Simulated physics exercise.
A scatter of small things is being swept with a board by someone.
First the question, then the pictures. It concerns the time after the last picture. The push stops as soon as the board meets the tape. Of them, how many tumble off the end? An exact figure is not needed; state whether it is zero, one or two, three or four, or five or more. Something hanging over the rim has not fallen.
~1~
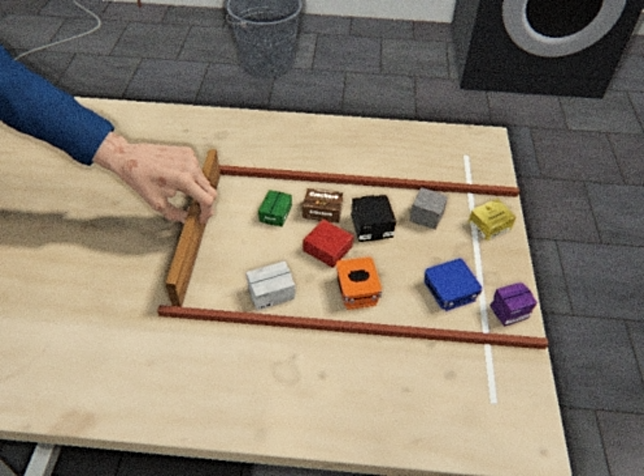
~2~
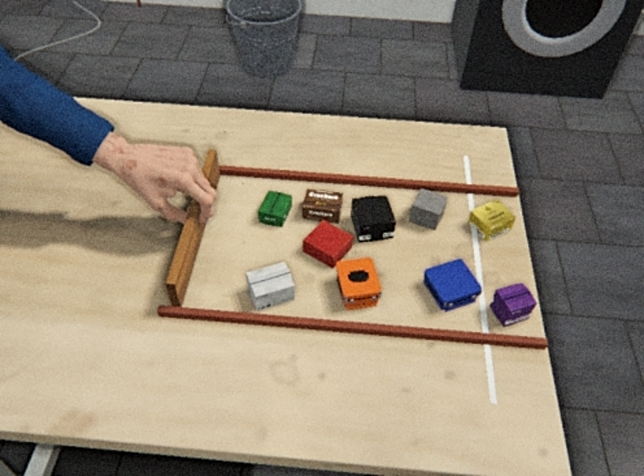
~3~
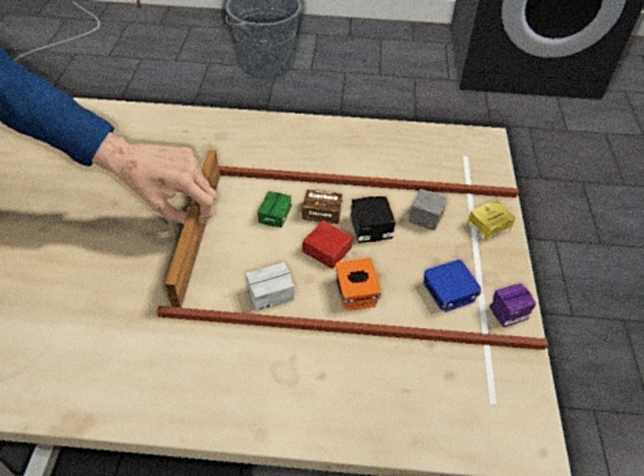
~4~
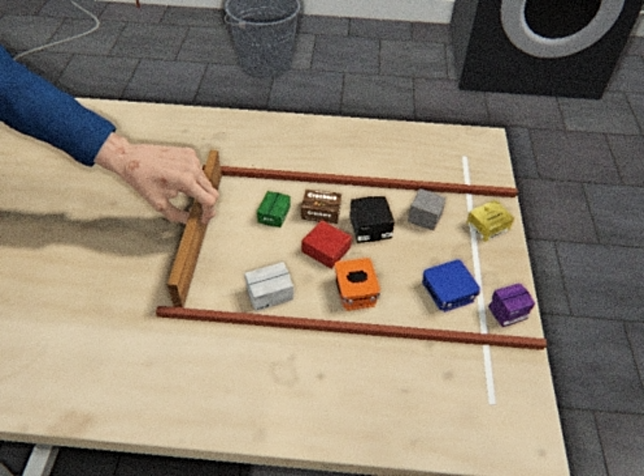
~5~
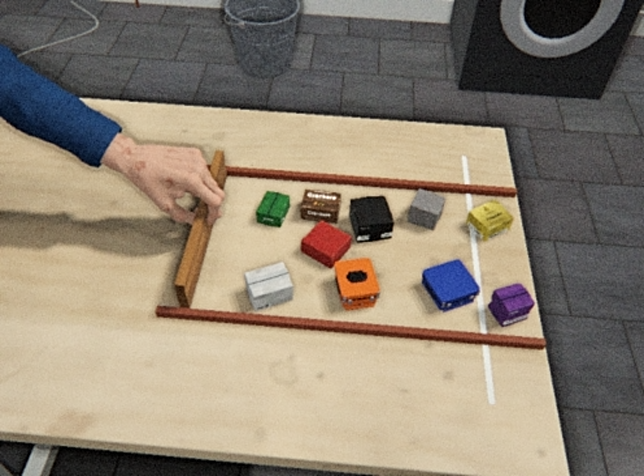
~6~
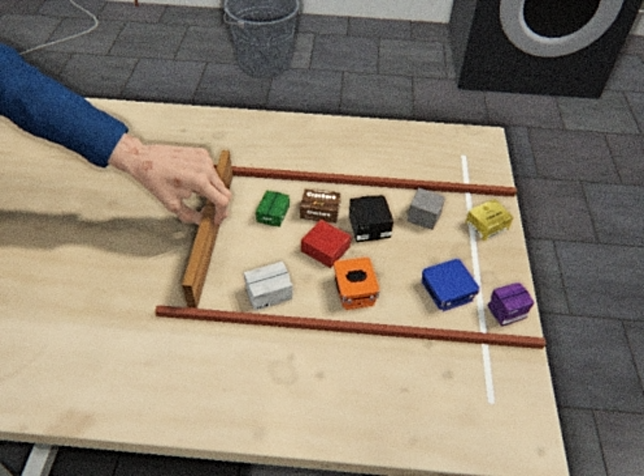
The table is going to lose three pieces, maybe four.
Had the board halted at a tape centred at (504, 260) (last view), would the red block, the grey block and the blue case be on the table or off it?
The red block? It is safe. The grey block? It does not stay. The blue case? It does not stay.
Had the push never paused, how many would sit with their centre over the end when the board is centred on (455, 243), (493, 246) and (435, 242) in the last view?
In order: 2, 6, 1.
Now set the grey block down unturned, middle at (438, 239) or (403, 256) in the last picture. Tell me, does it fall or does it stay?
In turn it tumbles off; survives.
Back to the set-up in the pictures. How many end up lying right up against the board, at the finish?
The number is 4.
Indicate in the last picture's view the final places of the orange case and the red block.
Final spots - orange case (501, 277), red block (495, 249).
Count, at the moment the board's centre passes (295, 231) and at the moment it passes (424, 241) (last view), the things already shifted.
Up to then 4, and up to the other point 10.
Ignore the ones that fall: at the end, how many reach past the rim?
I make it 2.
A little later, none off yet; purple box at rest near (511, 304); yellow box at rest near (489, 220); blue case at rest near (449, 285).
Next, none off yet; purple box at rest near (511, 304); yellow box at rest near (493, 220); blue case moving near (454, 284).
Later still, none off yet; purple box shifted a little near (520, 311); yellow box tilted well over near (542, 245); blue case shifted about its own width near (502, 282).
When it is over, the number that fall off is three or four; down, black box, grey block, blue case and yellow box.
